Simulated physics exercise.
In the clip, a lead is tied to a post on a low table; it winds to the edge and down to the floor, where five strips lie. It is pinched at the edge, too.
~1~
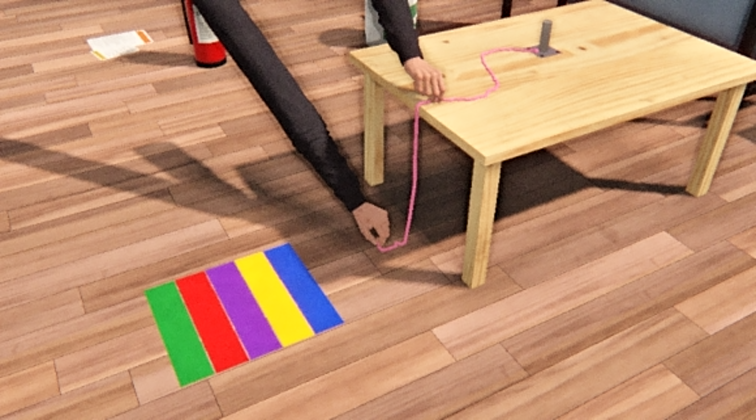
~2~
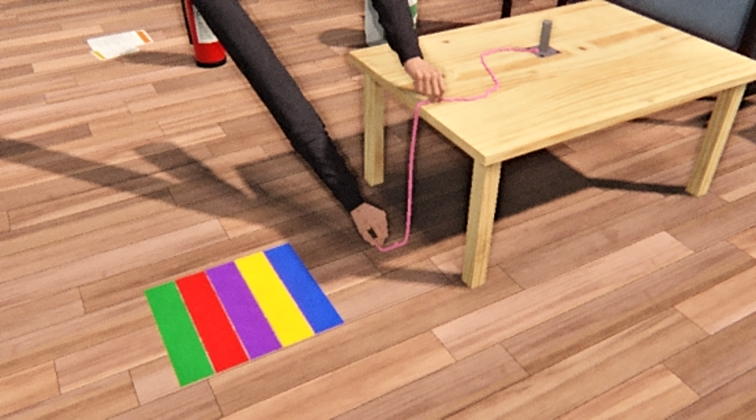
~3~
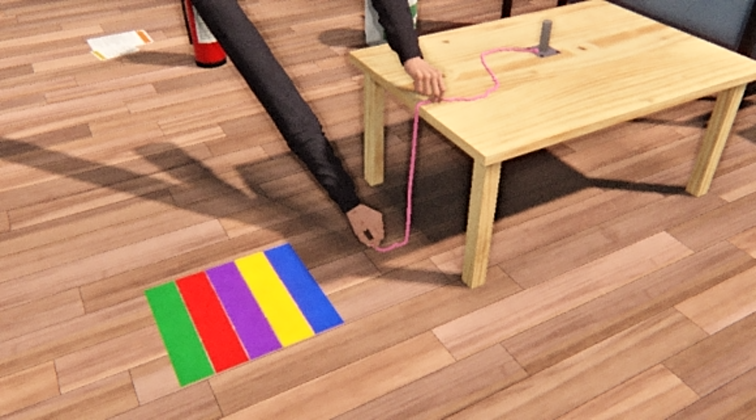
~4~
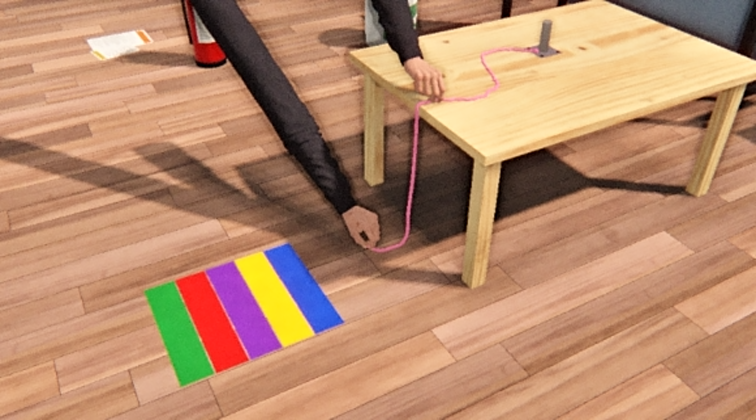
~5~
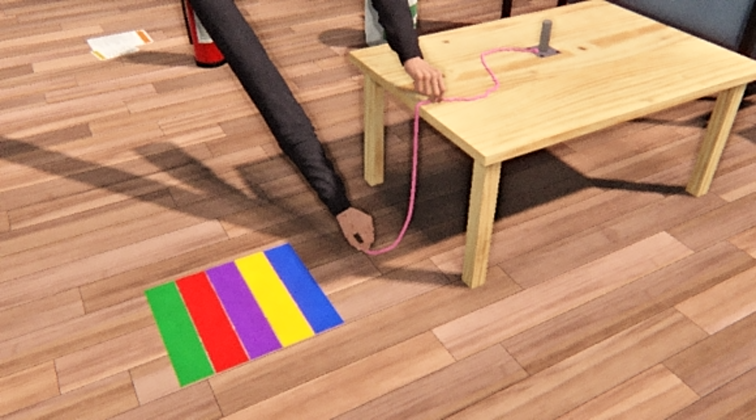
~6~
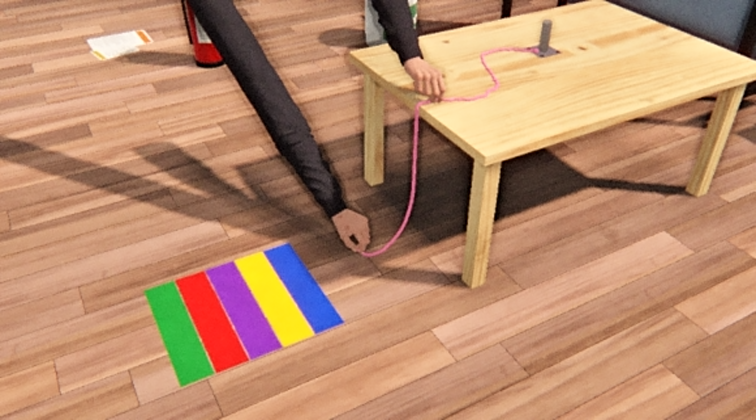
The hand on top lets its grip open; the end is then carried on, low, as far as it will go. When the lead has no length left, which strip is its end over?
The red strip.
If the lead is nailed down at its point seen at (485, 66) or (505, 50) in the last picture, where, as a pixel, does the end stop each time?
About (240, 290) and (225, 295).
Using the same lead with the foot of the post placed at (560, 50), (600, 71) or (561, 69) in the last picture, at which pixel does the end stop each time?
Taking the tries in turn, you get (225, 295), (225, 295) and (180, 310).
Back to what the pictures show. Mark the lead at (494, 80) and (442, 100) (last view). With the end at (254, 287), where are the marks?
Point one: (448, 85); point two: (400, 141).
Soon after, end near (254, 287); over yellow.
Then, end near (223, 297); over purple.
At full stretch, end near (205, 304); over red. It halts on the red strip.
